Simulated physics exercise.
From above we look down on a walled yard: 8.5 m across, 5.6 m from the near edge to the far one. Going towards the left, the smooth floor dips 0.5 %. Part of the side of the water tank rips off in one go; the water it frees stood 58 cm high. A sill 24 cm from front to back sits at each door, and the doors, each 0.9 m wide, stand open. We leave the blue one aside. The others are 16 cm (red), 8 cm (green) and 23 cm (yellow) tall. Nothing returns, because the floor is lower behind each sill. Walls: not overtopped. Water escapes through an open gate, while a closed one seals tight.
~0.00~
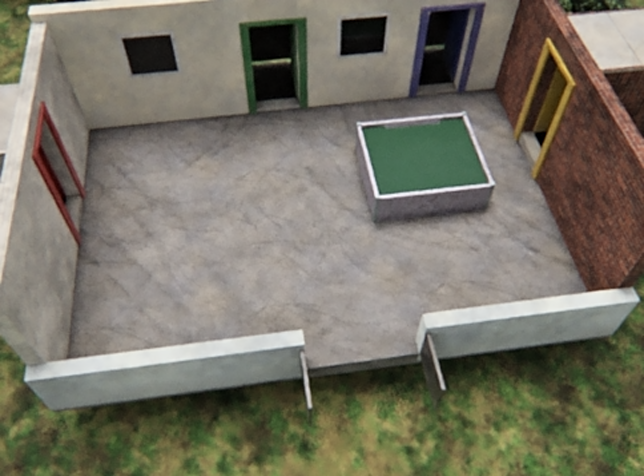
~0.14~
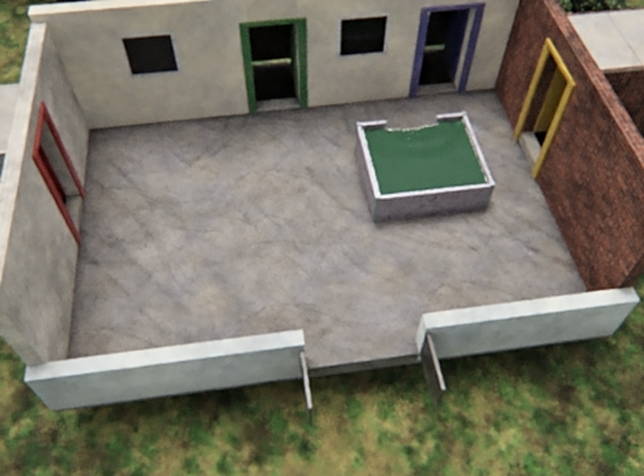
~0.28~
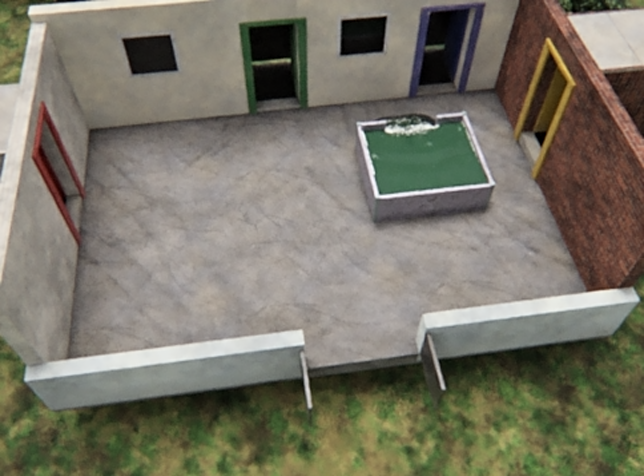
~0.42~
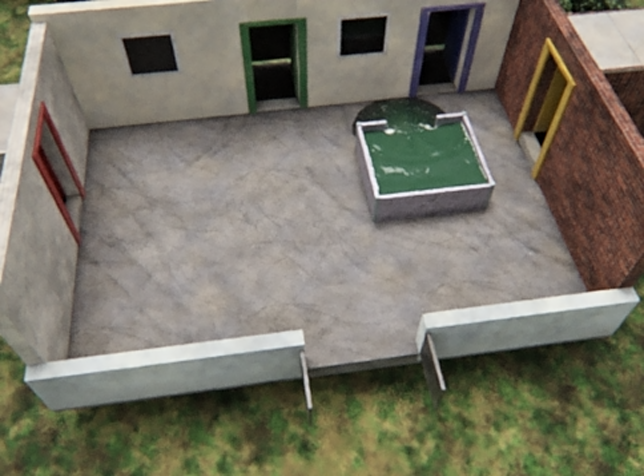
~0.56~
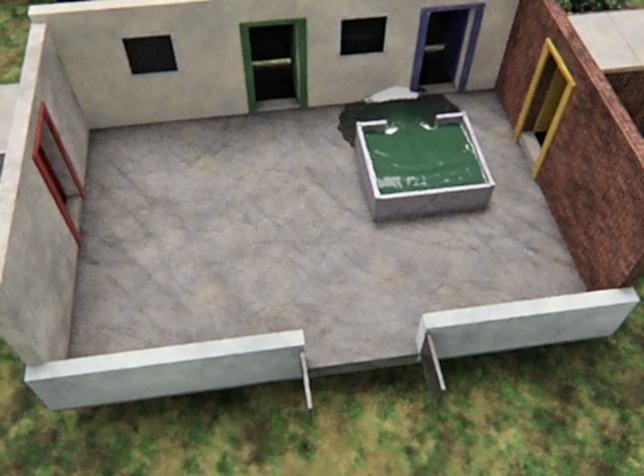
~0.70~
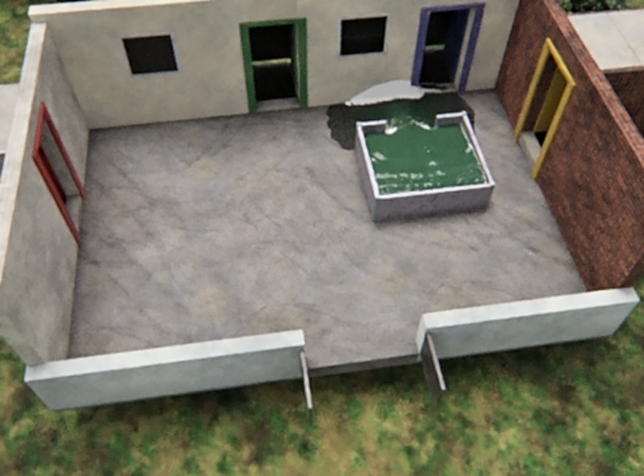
A raised tank's far side opens, and green water pours out, spreading across the floor behind.
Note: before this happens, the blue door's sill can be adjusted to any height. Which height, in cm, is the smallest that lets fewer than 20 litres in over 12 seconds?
The smallest is roughly 23 cm.
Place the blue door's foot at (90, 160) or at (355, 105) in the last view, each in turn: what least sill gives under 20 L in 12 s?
First place around 8.0 cm, second around 25 cm.
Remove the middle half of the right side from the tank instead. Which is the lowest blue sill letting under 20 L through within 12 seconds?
It needs to be about 9.0 cm high.
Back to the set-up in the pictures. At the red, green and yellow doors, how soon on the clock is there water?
For red it's 3.6 s, for green 1.3 s, and for yellow 2.2 s.
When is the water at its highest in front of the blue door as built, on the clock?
Around 1.4 seconds.
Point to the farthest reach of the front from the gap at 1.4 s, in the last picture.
(267, 111).
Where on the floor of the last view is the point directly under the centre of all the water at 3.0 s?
(389, 150).
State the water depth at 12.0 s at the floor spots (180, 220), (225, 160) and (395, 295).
About 3, 2 and 2 cm.
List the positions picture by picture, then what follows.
In the first picture, still water, 58 cm deep, in the water tank at (423, 156); the blue door at (444, 55) is dry.
In the second picture, the gap is on the far side, the front 0.3 m out at a hidden place; the back of the water tank holds 58 cm.
In the third picture, water pours out on the far side and has run 0.8 m, to (386, 119); about 10 cm deep outside, 58 cm at the back.
In the fourth picture, the gap is on the far side, the front 1.3 m out at (384, 101); the back of the water tank holds 58 cm.
In the fifth picture, the gap is on the far side, the front 1.5 m out at (418, 90); the back of the water tank holds 54 cm.
In the sixth picture, the front is at (425, 85), 1.6 m from the gap on the far side; 3.0 m2 of floor is wet, 48 cm left at the back; water is at the blue door at (444, 55).
After 1.4 s water covers 10 % of the floor, deepest (39 cm) near (396, 104); 21 cm at the blue door, 43 litres in over its 6 cm sill.
After 3.0 s water covers 40 % of the floor, deepest (26 cm) near (493, 88); 14 cm at the blue door, 166 litres in over its 6 cm sill.
After 12.0 s water covers 90 % of the floor, deepest (7 cm) near (74, 296); 5 cm at the blue door, 265 litres in over its 6 cm sill.
At the blue door as built, the water arrived by 0.6 s and peaked near 21 cm at 1.4 s.
Run again over the same 12 s with other heights there, 38 litres in over 19.5 cm, 9 litres over 26.5 cm. The limit of 20 litres is kept from about 23 cm up.
